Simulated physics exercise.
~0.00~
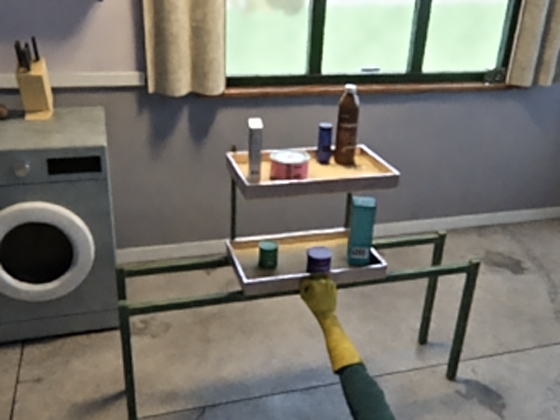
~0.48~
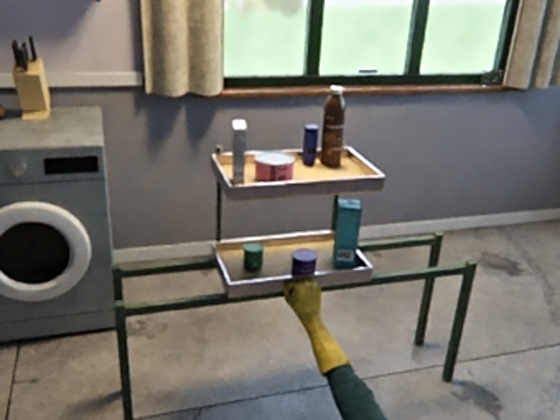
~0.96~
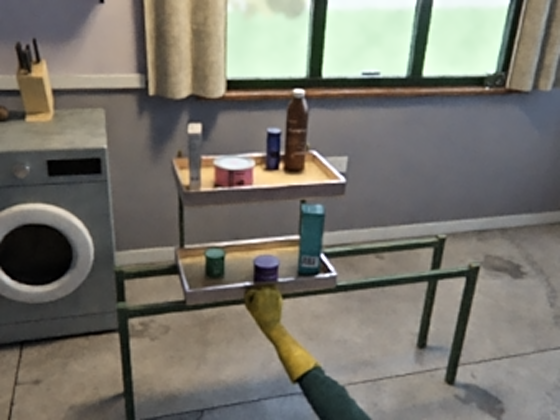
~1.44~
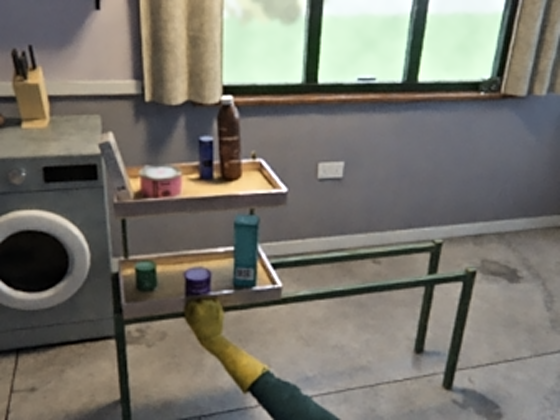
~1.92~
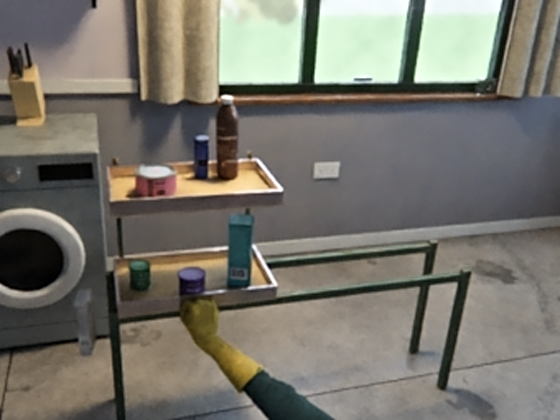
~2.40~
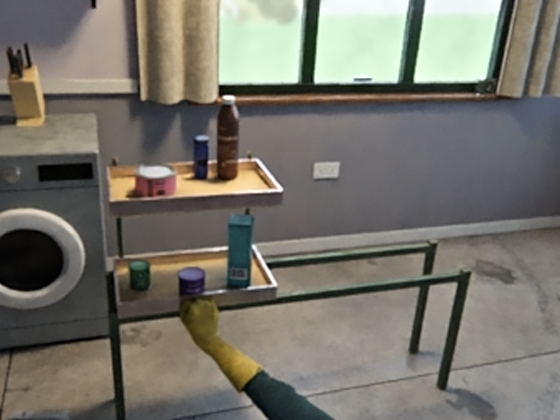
At first, a two-level tray with raised rims sits on a green frame, holding a white packet, pink tub, blue shaker and brown bottle above, and a green tin, purple tin and turquoise carton below. A yellow-gloved hand at its front edge moves it left, toward the washing machine. The tray travels farther left, and the white packet tips over at the left end of the upper level. It then drops off the tray, past the lower level, and falls away to the lower left. At the end, the tray stays still with the other six items aboard.
